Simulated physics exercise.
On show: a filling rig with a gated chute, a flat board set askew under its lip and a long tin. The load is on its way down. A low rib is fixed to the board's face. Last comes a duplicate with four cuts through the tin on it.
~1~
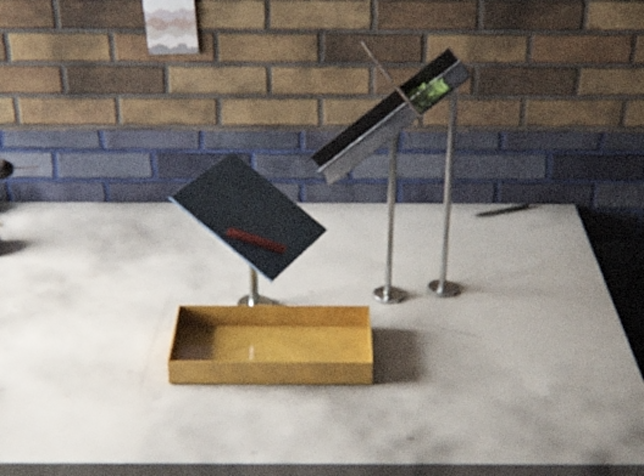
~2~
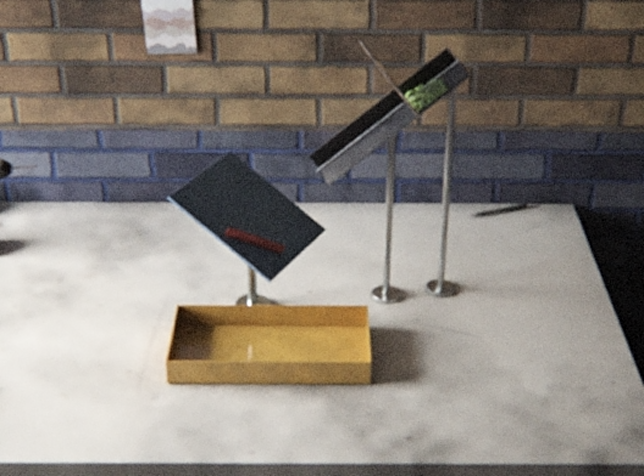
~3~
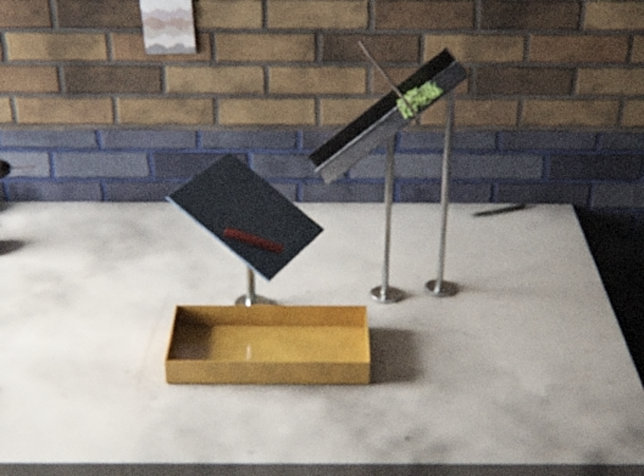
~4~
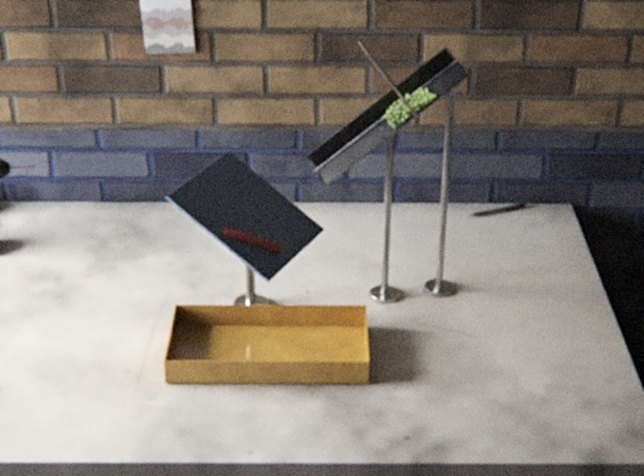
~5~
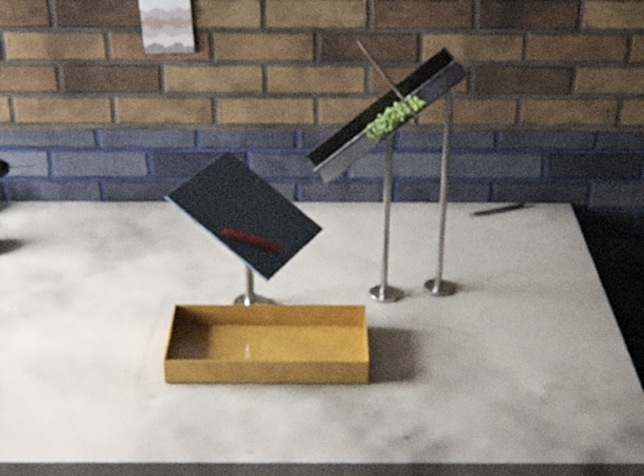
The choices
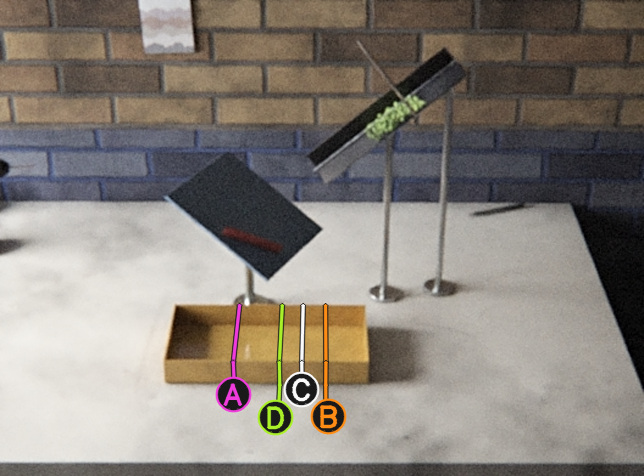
A clump of small green pieces slid partway down a steep raised chute toward the left, spreading out as it went, while the tilted dark board and the empty yellow tray below stayed still.
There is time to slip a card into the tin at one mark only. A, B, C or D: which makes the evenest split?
B is best.
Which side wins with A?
More lands on the right.
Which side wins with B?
More lands on the left.
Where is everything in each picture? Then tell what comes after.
Load behind the gate (424, 95), dried peas; lip of the chute (326, 178), sloping fairly steeply, in the first frame.
Middle of the board (250, 213), tilted fairly steeply; middle of its low edge (300, 254); of its high edge (201, 173), in the second frame.
Front corners of the tin (165, 361) and (369, 362), empty; front of the load (407, 116), in the third frame.
Middle of the load (407, 109); its front (386, 116), roughly a quarter of the way to the lip; rib from (227, 227) to (284, 246), in the fourth frame.
Middle of the load (395, 117); its front (367, 131), roughly half of the way to the lip, in the fifth frame.
On the marked copy, line A crosses the front rim at (233, 361); line B crosses the front rim at (325, 361); line C crosses the front rim at (301, 361); line D crosses the front rim at (279, 361).
If A is chosen, of what is caught, not one piece on the left of the divider, every piece on the right.
If B is chosen, of what is caught, roughly two thirds on the left of the divider, roughly a third on the right.
If C is chosen, of what is caught, just a few on the left of the divider, almost all on the right.
If D is chosen, of what is caught, just a few on the left of the divider, almost all on the right.
